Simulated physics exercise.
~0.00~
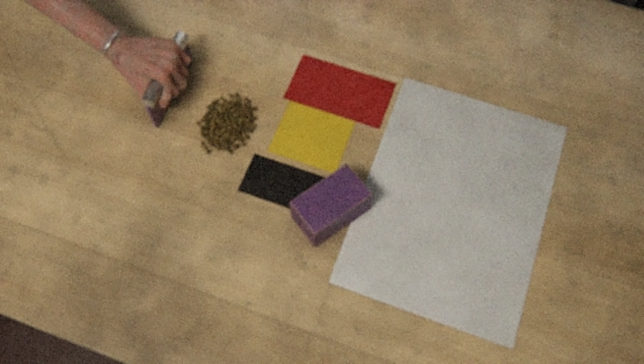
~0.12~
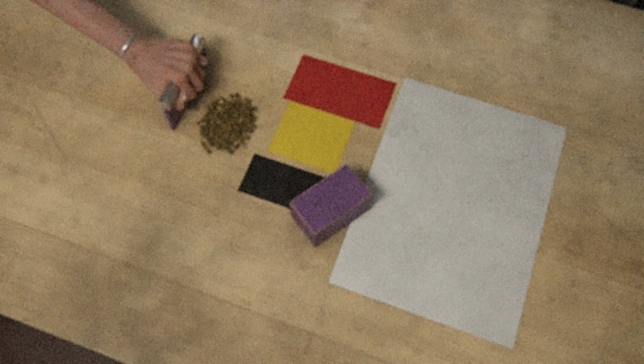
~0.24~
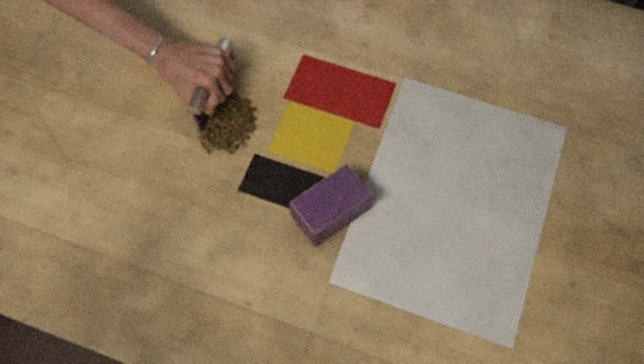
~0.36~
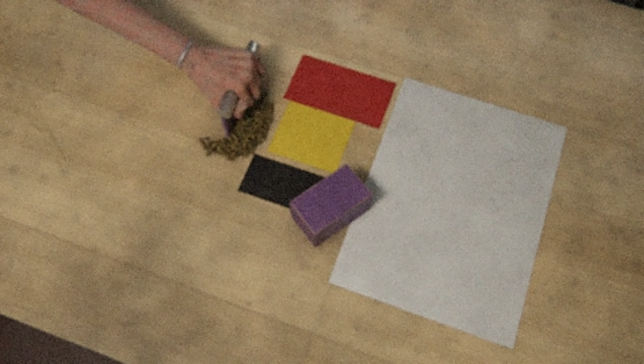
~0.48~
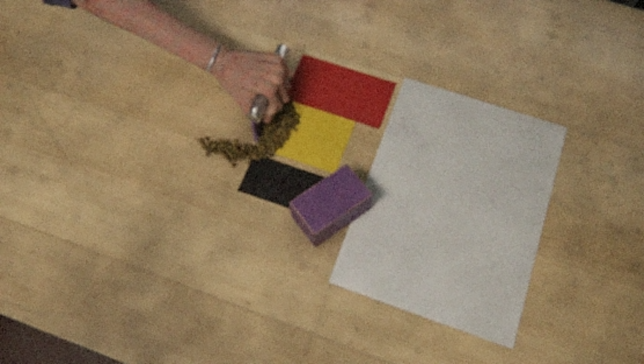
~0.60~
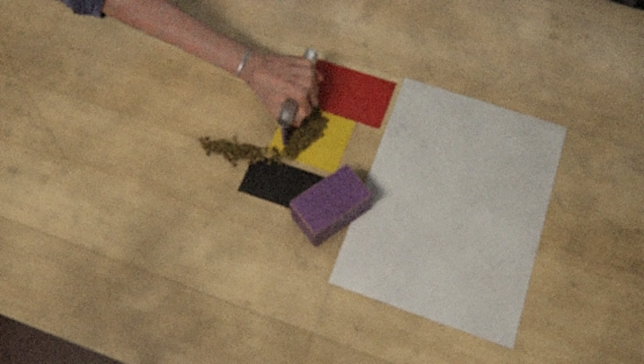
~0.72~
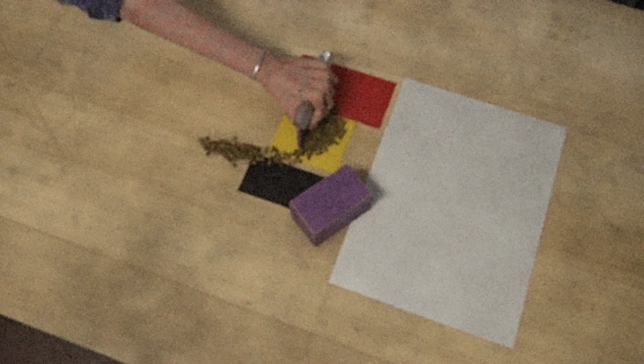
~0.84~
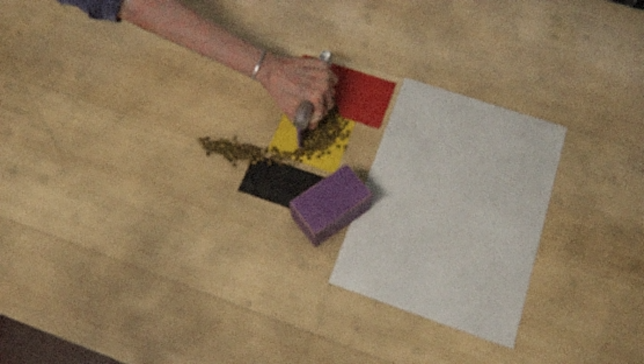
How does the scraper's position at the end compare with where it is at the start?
At the start the scraper is on the bare wood to the left of the pile of small pieces. By the end it is farther right and slightly lower in view, over the yellow mat.
